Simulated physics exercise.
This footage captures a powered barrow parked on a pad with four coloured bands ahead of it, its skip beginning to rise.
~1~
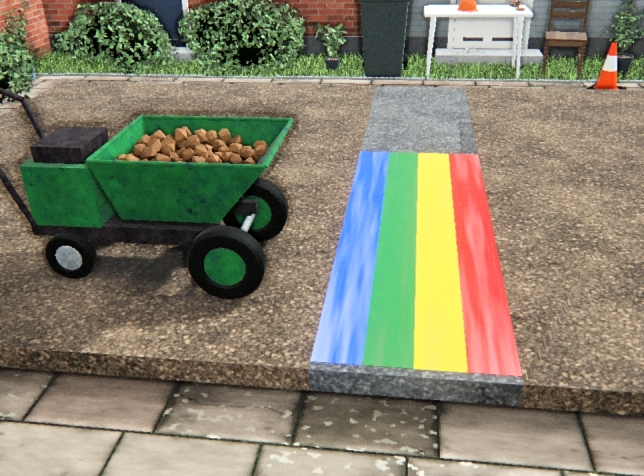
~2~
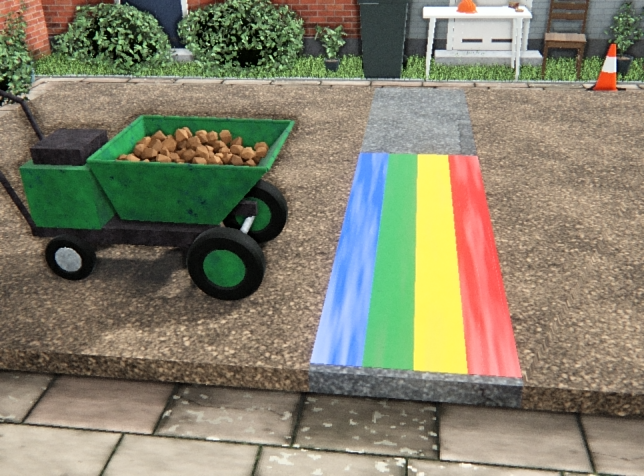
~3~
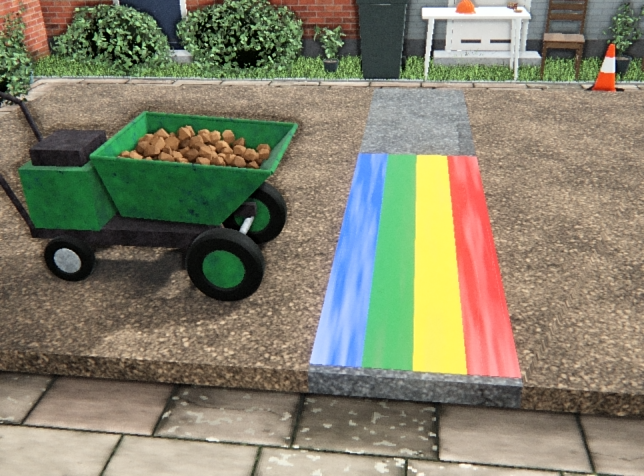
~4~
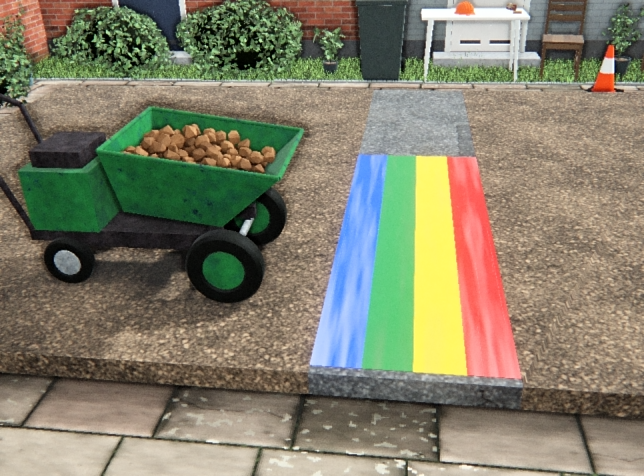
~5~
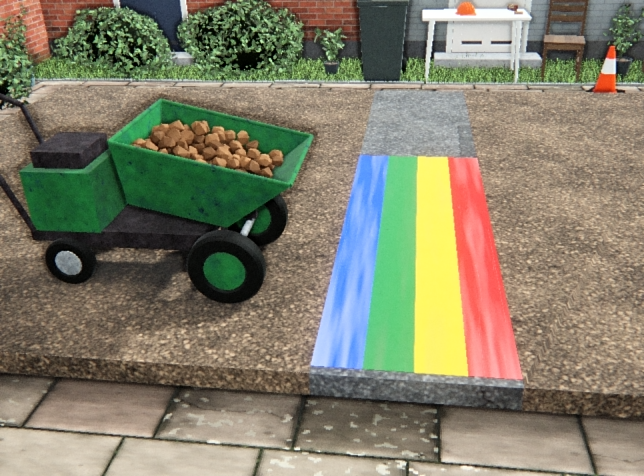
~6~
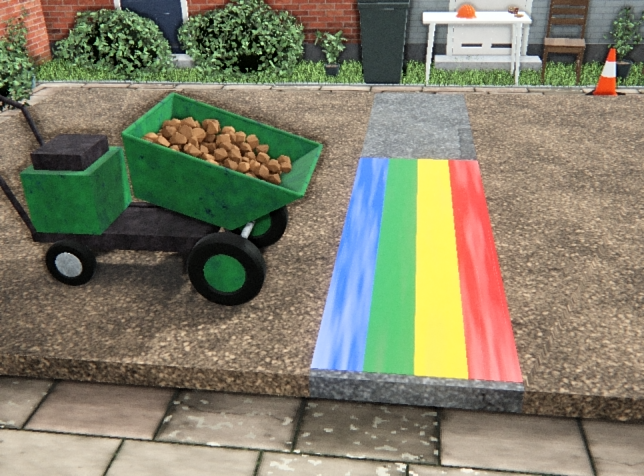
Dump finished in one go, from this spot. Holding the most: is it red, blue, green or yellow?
It's green.
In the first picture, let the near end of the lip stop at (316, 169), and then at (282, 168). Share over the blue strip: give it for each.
Try 1: 0 %. Try 2: 0 %.
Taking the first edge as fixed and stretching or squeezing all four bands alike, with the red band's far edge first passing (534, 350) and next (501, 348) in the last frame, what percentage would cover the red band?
In order, 0 % and 10 %.
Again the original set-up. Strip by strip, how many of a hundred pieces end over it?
Blue strip 15 %, green strip 30 %, yellow strip 15 %, red strip 5 %.
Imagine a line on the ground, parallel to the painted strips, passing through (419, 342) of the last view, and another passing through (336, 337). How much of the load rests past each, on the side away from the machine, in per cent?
About 20 and 70 per cent.
Shortly afterwards, skip tipped steeply; the whole lot in the skip.
Next, skip tipped right over; near two thirds in the skip; a little over the blue strip; near a quarter over the green strip; only a few over the yellow strip.
Some moments later, skip tipped right over; near a quarter in the skip; near a quarter over the blue strip; near a third over the green strip; near a quarter over the yellow strip; only a few over the red strip; only a few off the paint.
In the end, skip tipped right over; near a quarter in the skip; near a quarter over the blue strip; near a third over the green strip; near a quarter over the yellow strip; only a few over the red strip; only a few off the paint.
